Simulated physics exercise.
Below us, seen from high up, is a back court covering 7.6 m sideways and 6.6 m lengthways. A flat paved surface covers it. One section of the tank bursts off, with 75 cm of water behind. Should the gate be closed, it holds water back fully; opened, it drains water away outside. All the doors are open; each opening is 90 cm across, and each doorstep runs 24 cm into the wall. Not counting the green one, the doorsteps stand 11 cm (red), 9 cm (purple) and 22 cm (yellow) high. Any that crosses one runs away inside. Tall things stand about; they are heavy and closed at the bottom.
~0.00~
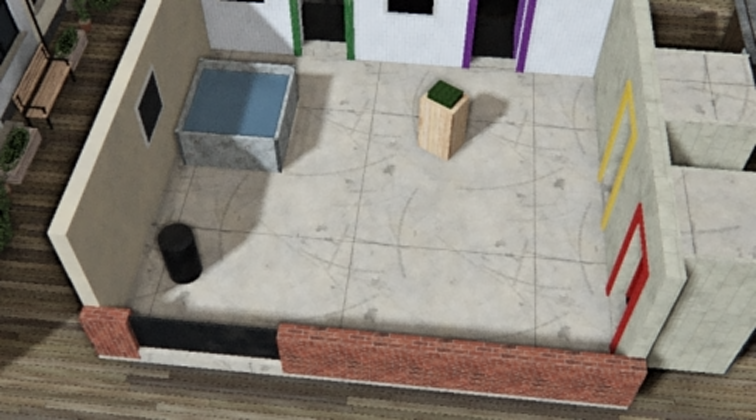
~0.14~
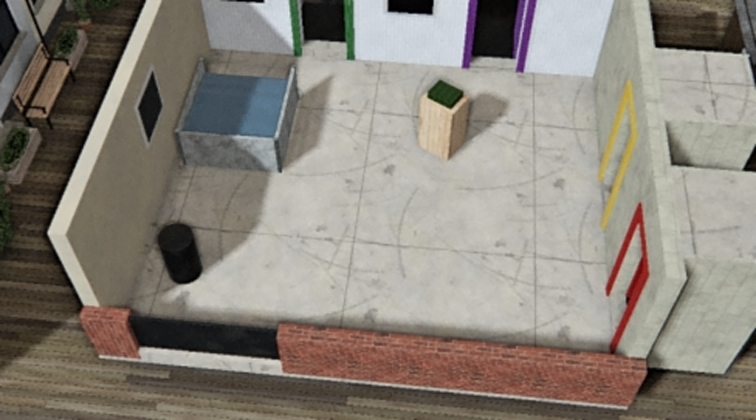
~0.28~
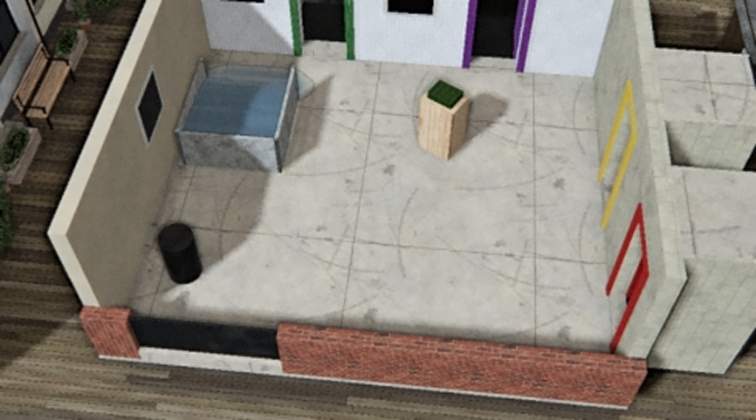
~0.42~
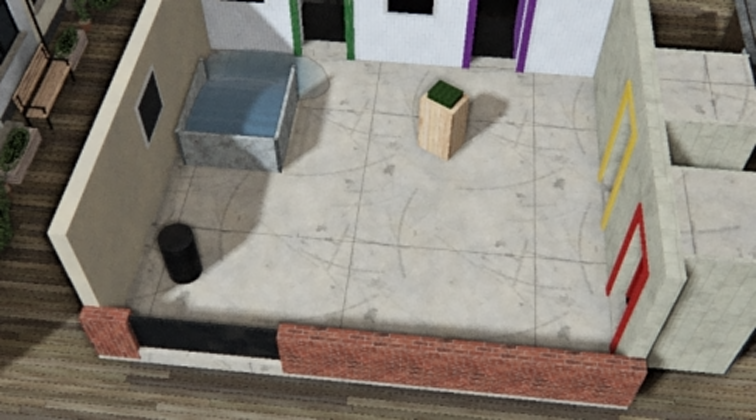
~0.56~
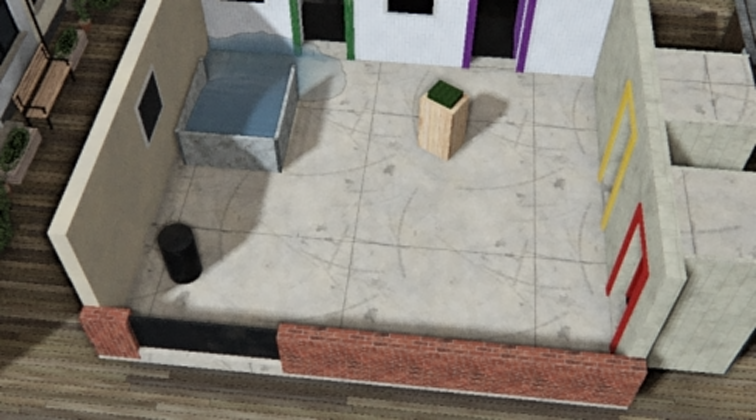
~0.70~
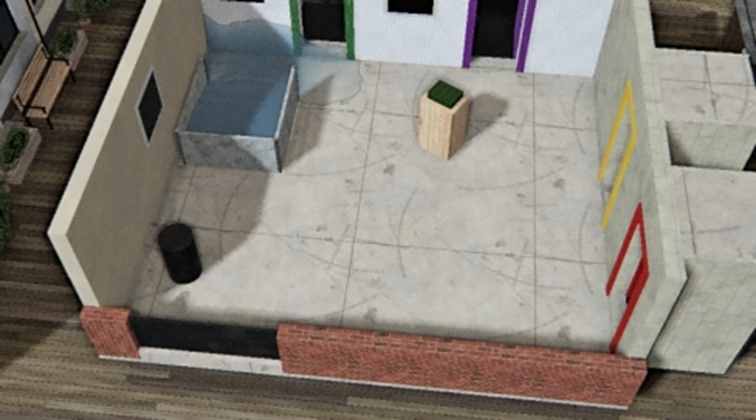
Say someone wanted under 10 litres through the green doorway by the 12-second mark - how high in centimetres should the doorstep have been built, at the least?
They should have built it at least 31 cm high.
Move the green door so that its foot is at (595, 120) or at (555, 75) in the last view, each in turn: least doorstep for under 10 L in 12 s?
In turn: About 16 cm, about 12.0 cm.
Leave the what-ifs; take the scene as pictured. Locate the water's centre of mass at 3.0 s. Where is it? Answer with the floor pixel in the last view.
Roughly (308, 109).
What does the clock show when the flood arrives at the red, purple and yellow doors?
Door red 4.5 s / door purple 1.8 s / door yellow 3.6 s.
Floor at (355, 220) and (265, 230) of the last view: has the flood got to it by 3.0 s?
In turn: Not reached, not reached.
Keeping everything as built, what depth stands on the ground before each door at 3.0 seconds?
Green door 18 cm, red door 0 cm, purple door 5 cm, yellow door 0 cm.
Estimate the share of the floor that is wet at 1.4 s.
Some 10 per cent of it.
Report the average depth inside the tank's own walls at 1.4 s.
It averages roughly 31 centimetres.
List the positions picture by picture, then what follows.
In the first picture, the tank at (238, 102) is whole and still, 75 cm deep; the green door at (322, 17) is dry.
In the second picture, the front is at a hidden place, 0.3 m from the gap on the far side; 0.4 m2 of floor is wet, 75 cm left at the back.
In the third picture, the gap is on the far side, the front 0.8 m out at a hidden place; the back of the tank holds 74 cm.
In the fourth picture, the front is at (229, 51), 1.2 m from the gap on the far side; 2.6 m2 of floor is wet, 68 cm left at the back.
In the fifth picture, the front is at (312, 46), 1.4 m from the gap on the far side; 3.1 m2 of floor is wet, 63 cm left at the back.
In the sixth picture, the gap is on the far side, the front 1.6 m out at (357, 61); the back of the tank holds 62 cm; water is at the green door at (322, 17).
After 1.4 s water covers 10 % of the floor, deepest (56 cm) near (219, 53); 32 cm at the green door, 16 litres in over its 20 cm doorstep.
After 3.0 s water covers 40 % of the floor, deepest (23 cm) near (262, 95); 18 cm at the green door, 55 litres in over its 20 cm doorstep.
After 12.0 s water covers 90 % of the floor, deepest (10 cm) near (589, 380); 5 cm at the green door, 55 litres in over its 20 cm doorstep.
At the green door as built, the water arrived by 0.6 s and peaked near 32 cm at 0.7 s.
Run again over the same 12 s with other heights there, 30 litres in over 25.5 cm, 5 litres over 34 cm. The limit of 10 litres is kept from about 31 cm up.
